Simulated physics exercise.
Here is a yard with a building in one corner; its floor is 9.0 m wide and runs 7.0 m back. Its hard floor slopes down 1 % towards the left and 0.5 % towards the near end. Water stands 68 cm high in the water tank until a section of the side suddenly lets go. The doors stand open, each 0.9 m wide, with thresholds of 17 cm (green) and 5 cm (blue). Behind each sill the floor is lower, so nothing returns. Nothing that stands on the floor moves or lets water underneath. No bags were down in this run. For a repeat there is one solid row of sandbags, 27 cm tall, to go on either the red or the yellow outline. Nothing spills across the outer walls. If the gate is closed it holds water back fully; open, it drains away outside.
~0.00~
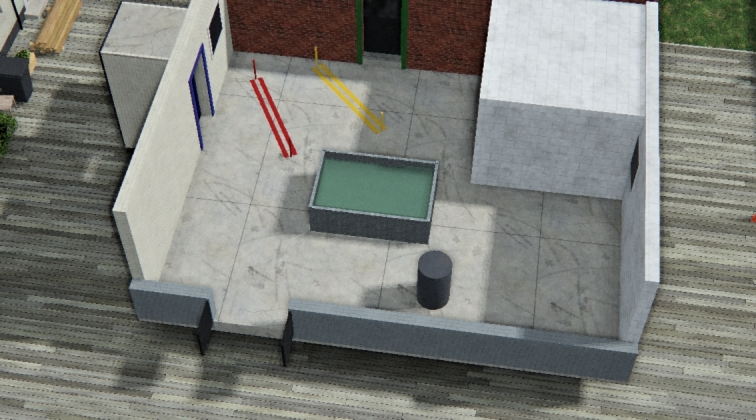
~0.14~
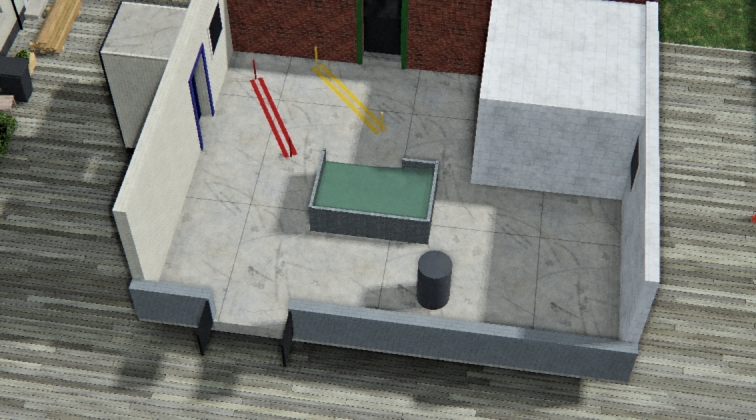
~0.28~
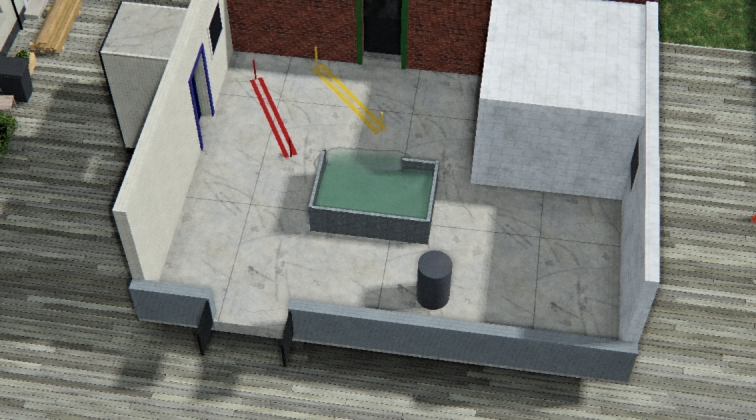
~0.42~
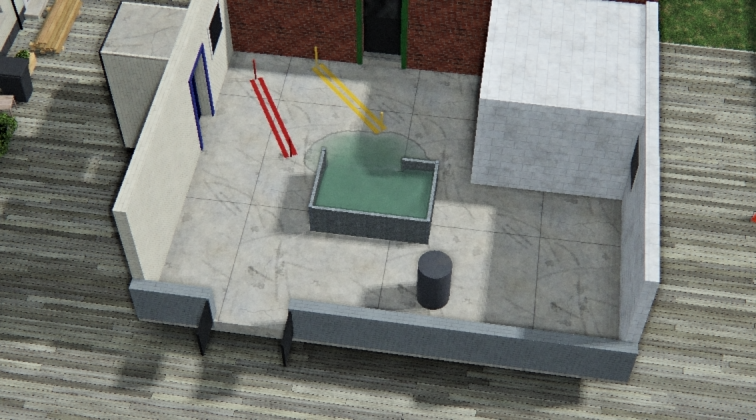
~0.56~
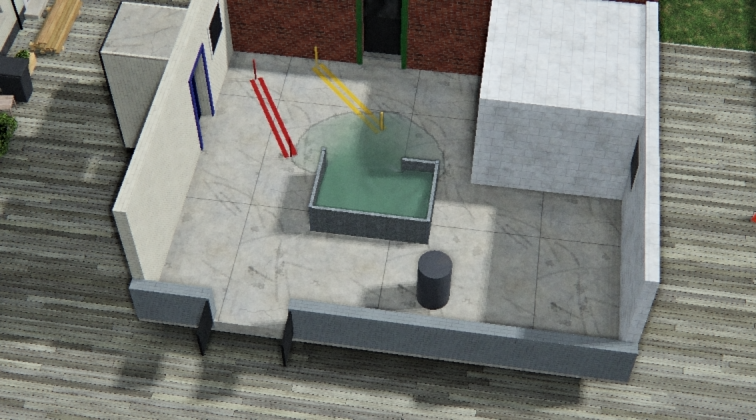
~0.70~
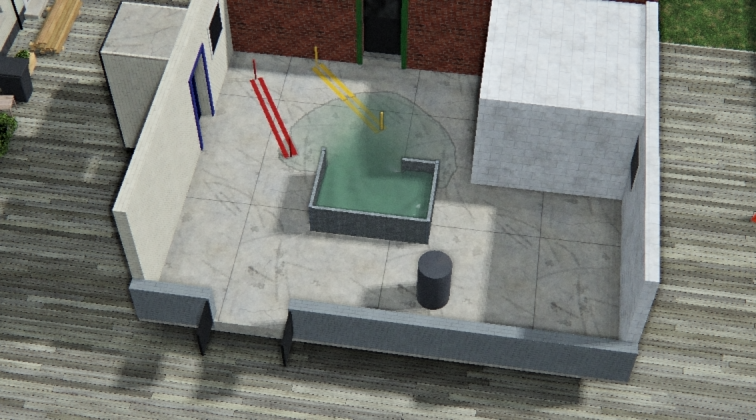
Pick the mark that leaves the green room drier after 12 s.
Choose yellow.
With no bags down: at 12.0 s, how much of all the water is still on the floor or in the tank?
Roughly 84 in a hundred.
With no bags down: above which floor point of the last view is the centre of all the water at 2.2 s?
Around (362, 136).
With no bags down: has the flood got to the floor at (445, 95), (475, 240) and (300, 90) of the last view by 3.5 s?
In that order: Wet, dry, wet.
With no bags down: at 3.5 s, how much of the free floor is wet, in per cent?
Some 35 per cent of it.
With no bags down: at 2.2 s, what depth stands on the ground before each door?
In cm: Green 28, blue 0.
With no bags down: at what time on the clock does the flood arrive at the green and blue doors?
Green 0.9 s, blue 2.8 s.
After 1.4 s water covers 25 % of the floor and is deepest (34 cm) near (364, 65) in the run without bags; in at the green door, 26 L with no bags, 20 L with the row on red, 0 L on yellow.
After 2.2 s water covers 30 % of the floor and is deepest (32 cm) near (481, 76) in the run without bags; in at the green door, 86 L with no bags, 89 L with the row on red, 0 L on yellow.
After 3.5 s water covers 35 % of the floor and is deepest (28 cm) near (241, 52) in the run without bags; in at the green door, 113 L with no bags, 114 L with the row on red, 0 L on yellow.
After 7.0 s water covers 70 % of the floor and is deepest (14 cm) near (153, 303) in the run without bags; in at the green door, 114 L with no bags, 115 L with the row on red, 0 L on yellow.
After 12.0 s water covers 75 % of the floor and is deepest (12 cm) near (153, 303) in the run without bags; in at the green door, 114 L with no bags, 115 L with the row on red, 0 L on yellow.
